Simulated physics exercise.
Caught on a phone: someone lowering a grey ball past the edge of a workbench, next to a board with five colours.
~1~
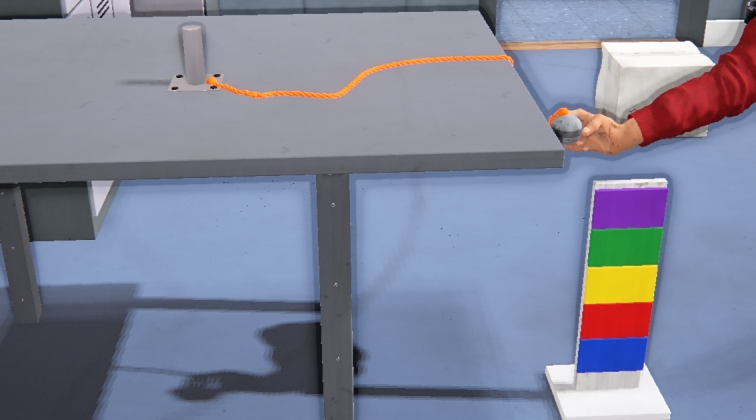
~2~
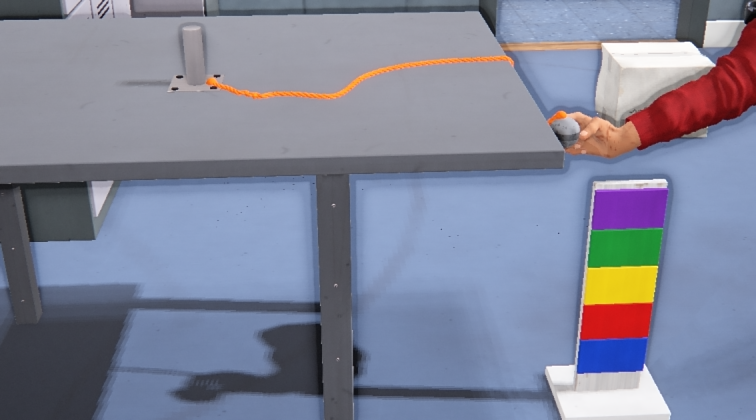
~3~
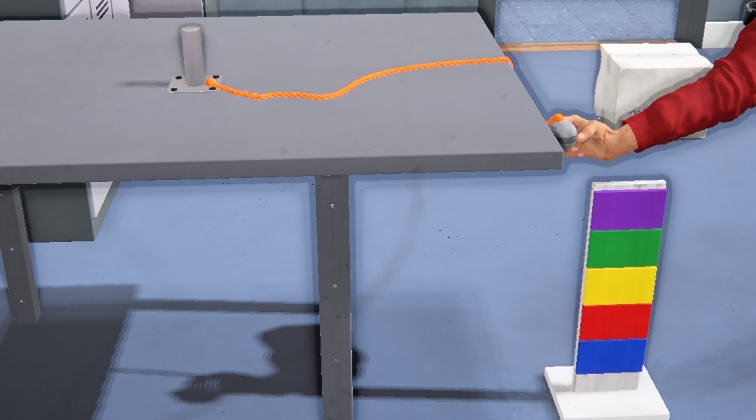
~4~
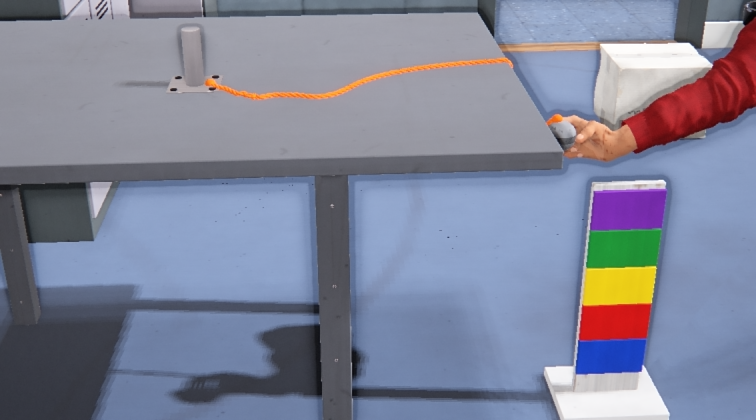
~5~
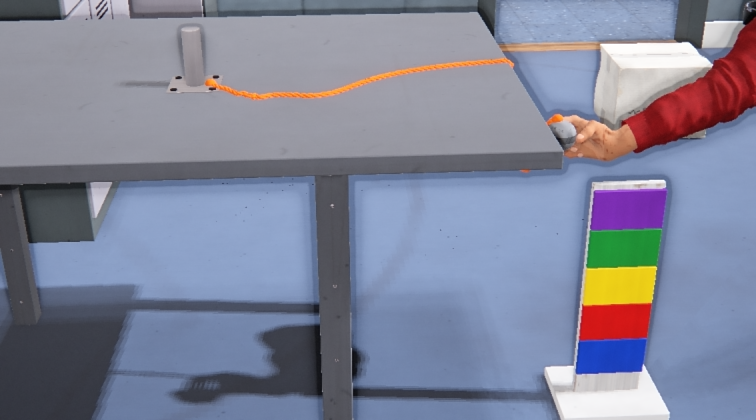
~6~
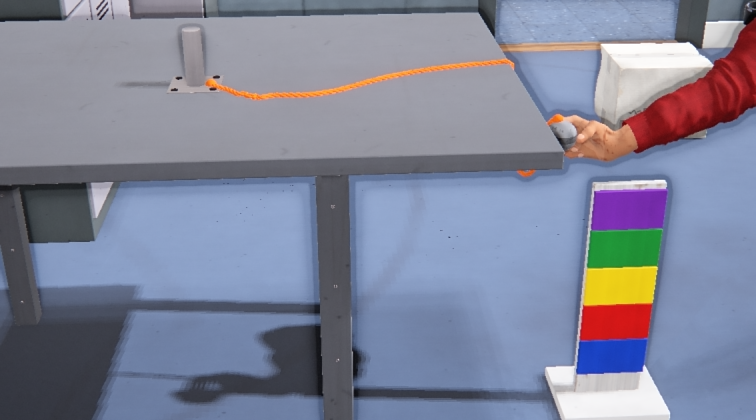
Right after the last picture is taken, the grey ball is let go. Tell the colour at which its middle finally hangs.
It hangs at red.
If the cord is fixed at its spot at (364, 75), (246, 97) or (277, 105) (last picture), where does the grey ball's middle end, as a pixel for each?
Those spots come out as (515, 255), (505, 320) and (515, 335).
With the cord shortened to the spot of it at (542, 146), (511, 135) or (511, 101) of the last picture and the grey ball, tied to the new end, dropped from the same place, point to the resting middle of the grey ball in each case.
Case by case: Close to (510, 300), (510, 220) and (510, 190).
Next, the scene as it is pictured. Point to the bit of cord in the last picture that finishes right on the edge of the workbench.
(454, 67).
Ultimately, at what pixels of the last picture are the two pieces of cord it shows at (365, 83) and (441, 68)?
They end up at (415, 79) and (506, 77).
Soon after, ball near (472, 306); level with red.
Then, ball near (522, 333); level with red.
At rest, ball near (499, 330); level with red. At red.
